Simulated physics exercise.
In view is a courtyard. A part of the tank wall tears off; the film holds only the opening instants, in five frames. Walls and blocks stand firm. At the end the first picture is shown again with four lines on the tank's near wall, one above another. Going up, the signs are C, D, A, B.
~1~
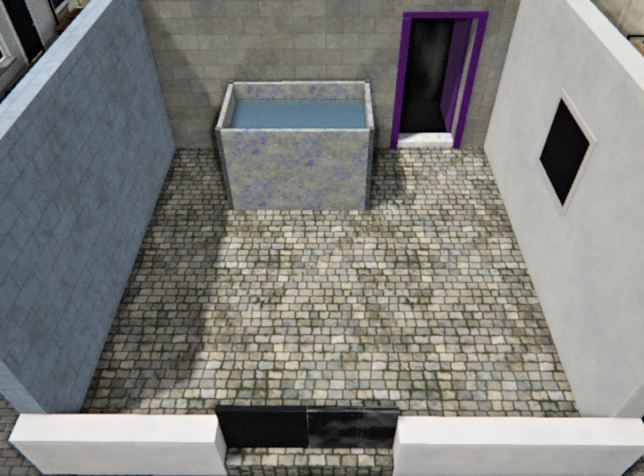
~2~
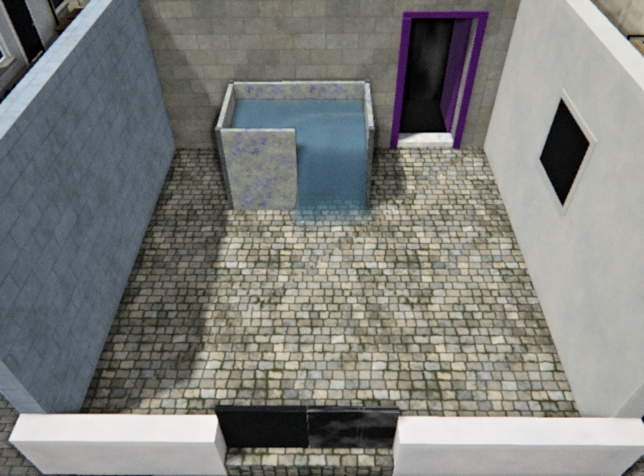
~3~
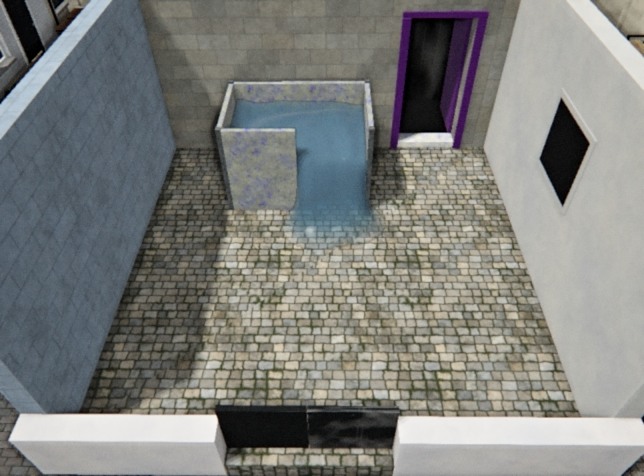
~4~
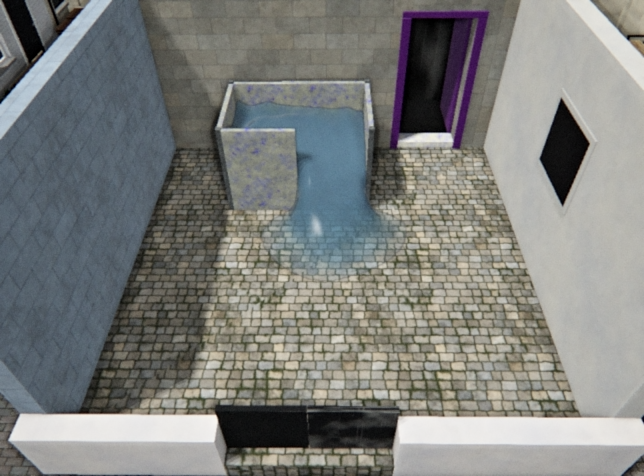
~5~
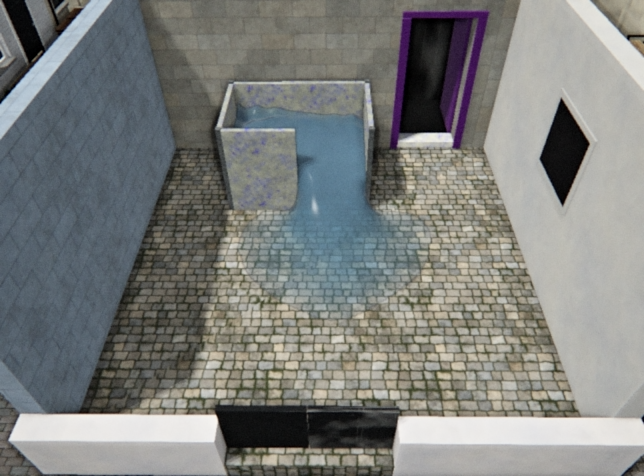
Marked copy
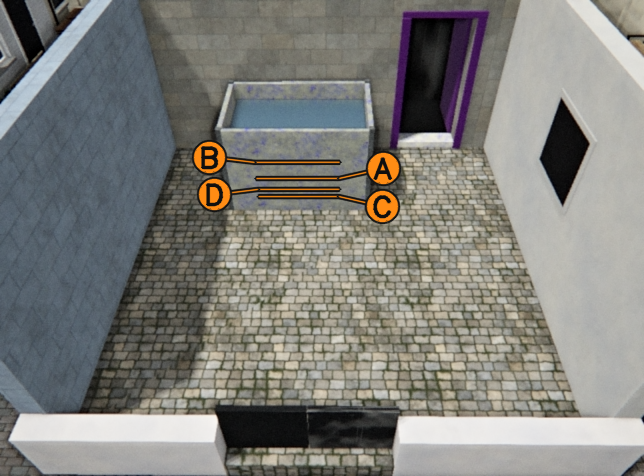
Water rests in a raised, mottled grey-and-purple tank against the back wall of a cobbled courtyard, seen from above by a still camera. A purple doorway stands to the tank's right, between a blue wall at left and a white one at right, with a dark gate in front. The tank's front right part opens, and water pours out, fanning forward across the stones.
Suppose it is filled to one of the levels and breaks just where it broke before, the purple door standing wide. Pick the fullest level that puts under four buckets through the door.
B is the one.
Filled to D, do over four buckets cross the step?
No, not at all.
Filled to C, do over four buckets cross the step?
No, not at all.
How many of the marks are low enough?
All four.
In orange, A at (297, 178); B at (296, 162); C at (298, 196); D at (298, 189); from the bottom up C, D, A, B.
If A is chosen, nothing gets over.
If B is chosen, a splash gets over, under a bucket.
If C is chosen, nothing gets over.
If D is chosen, nothing gets over.
